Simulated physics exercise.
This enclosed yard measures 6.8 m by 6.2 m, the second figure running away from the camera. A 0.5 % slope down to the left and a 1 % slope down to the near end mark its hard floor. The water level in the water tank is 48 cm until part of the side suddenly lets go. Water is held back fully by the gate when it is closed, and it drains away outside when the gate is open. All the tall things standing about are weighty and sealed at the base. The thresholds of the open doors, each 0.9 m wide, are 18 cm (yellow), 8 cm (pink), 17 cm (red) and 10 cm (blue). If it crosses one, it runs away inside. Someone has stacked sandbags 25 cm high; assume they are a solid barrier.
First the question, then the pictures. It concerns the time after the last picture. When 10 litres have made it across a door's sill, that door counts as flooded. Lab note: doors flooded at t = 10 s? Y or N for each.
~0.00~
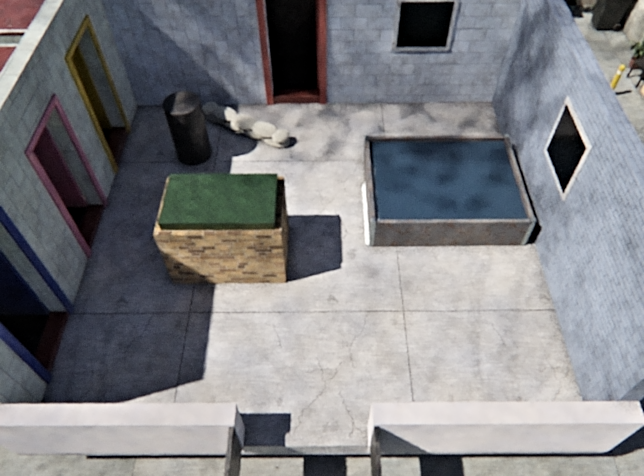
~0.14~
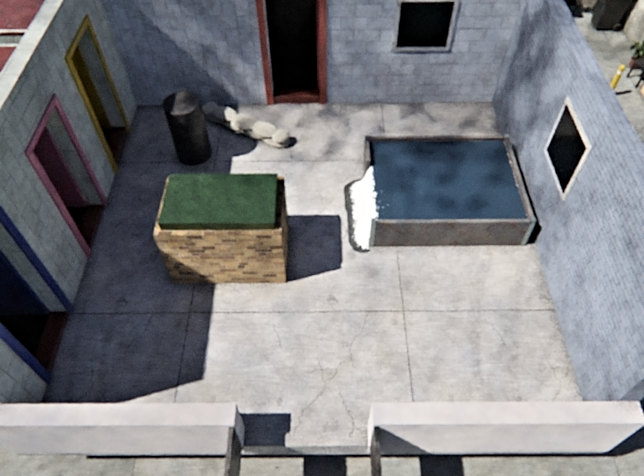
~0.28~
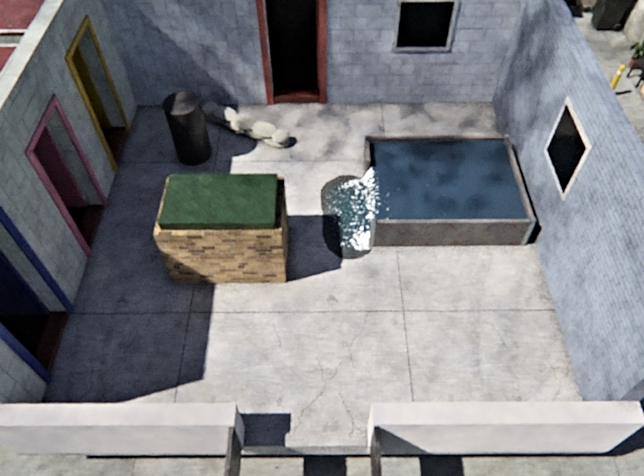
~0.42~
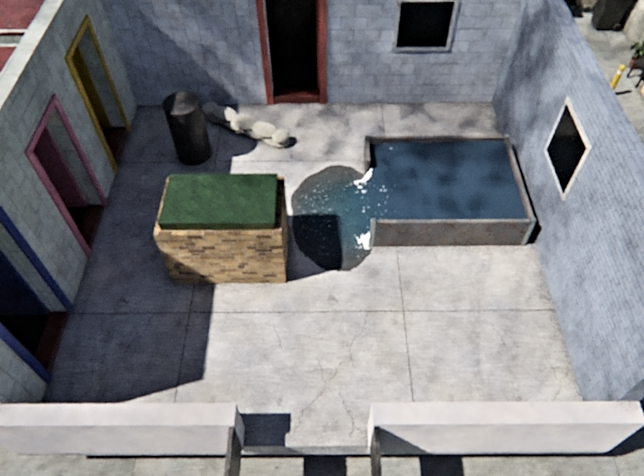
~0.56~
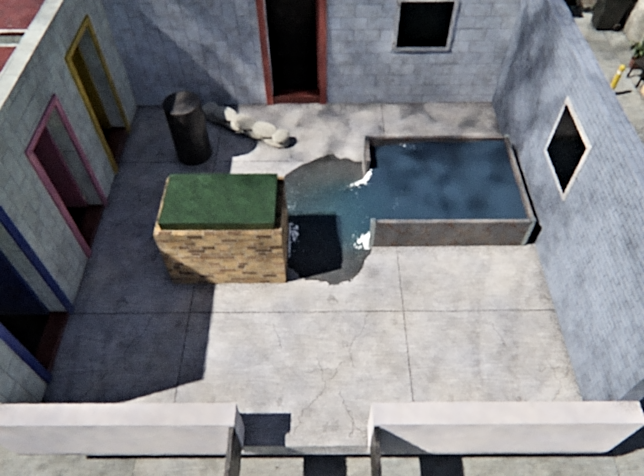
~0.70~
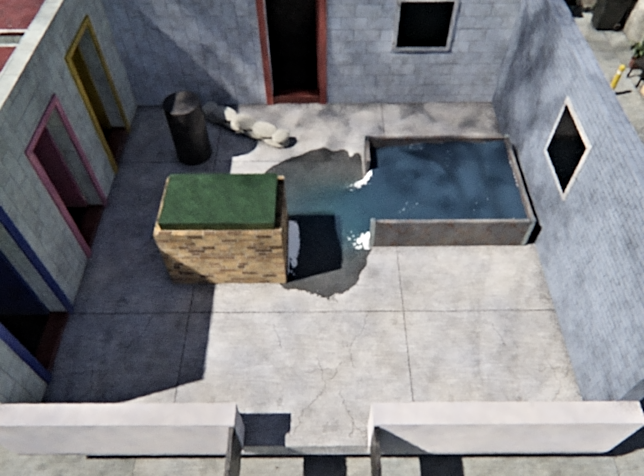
One by one: At the yellow door it looks set to land under the limit; at the pink door it looks set to land over the limit; at the red door it looks set to land under the limit; at the blue door it looks set to land under the limit.
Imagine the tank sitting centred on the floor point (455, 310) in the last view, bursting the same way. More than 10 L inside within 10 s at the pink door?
Lab note: Pink door limit not exceeded.
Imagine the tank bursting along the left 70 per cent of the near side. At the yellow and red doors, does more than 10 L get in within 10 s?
The yellow door comes out less than that and the red door less than that.
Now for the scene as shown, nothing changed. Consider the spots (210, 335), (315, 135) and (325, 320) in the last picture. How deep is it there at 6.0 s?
3, 3 and 3 cm.
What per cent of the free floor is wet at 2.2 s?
Covered: Roughly 35 %.
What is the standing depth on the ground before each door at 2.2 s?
Depth readings (cm): Yellow = 8; pink = 13; red = 0; blue = 0.
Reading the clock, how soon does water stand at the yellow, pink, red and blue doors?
So yellow at 2.2 s, pink at 1.4 s, red at 5.0 s, and blue at 3.2 s.
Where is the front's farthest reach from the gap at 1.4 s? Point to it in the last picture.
(109, 231).
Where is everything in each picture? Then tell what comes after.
In the first picture, still water, 48 cm deep, in the water tank at (443, 180).
In the second picture, water pours out at (371, 206) and has run 0.7 m, to (358, 247); typically 8 cm deep outside, 48 cm at the water tank's back.
In the third picture, the front is at (346, 254), 0.9 m from the gap at (371, 207); 0.9 m2 of floor is under water; 48 cm left at the back of the water tank.
In the fourth picture, water pours out at (371, 207) and has run 1.2 m, to (297, 198); typically 7 cm deep outside, 48 cm at the water tank's back.
In the fifth picture, water pours out at (371, 208) and has run 1.7 m, to a hidden place; typically 6 cm deep outside, 48 cm at the water tank's back.
In the sixth picture, water pours out at (371, 208) and has run 2.2 m, to a hidden place; typically 5 cm deep outside, 47 cm at the water tank's back.
After 1.4 s water covers 20 % of the floor and is deepest (33 cm) near (292, 238); yellow door not reached, pink door not reached, red door not reached, blue door not reached.
After 2.2 s water covers 35 % of the floor and is deepest (30 cm) near (303, 238); yellow door 8 cm at the sill, 0 L in, pink door 13 cm at the sill, 15 L in, red door not reached, blue door not reached.
After 3.5 s water covers 50 % of the floor and is deepest (22 cm) near (114, 181); yellow door 12 cm at the sill, 0 L in, pink door 14 cm at the sill, 45 L in, red door not reached, blue door 2 cm at the sill, 0 L in.
After 6.0 s water covers 65 % of the floor and is deepest (12 cm) near (292, 238); yellow door 10 cm at the sill, 0 L in, pink door 9 cm at the sill, 69 L in, red door 2 cm at the sill, 0 L in, blue door 5 cm at the sill, 0 L in.
After 10.0 s water covers 80 % of the floor and is deepest (12 cm) near (35, 427); yellow door 6 cm at the sill, 0 L in, pink door 7 cm at the sill, 85 L in, red door 1 cm at the sill, 0 L in, blue door 7 cm at the sill, 0 L in.
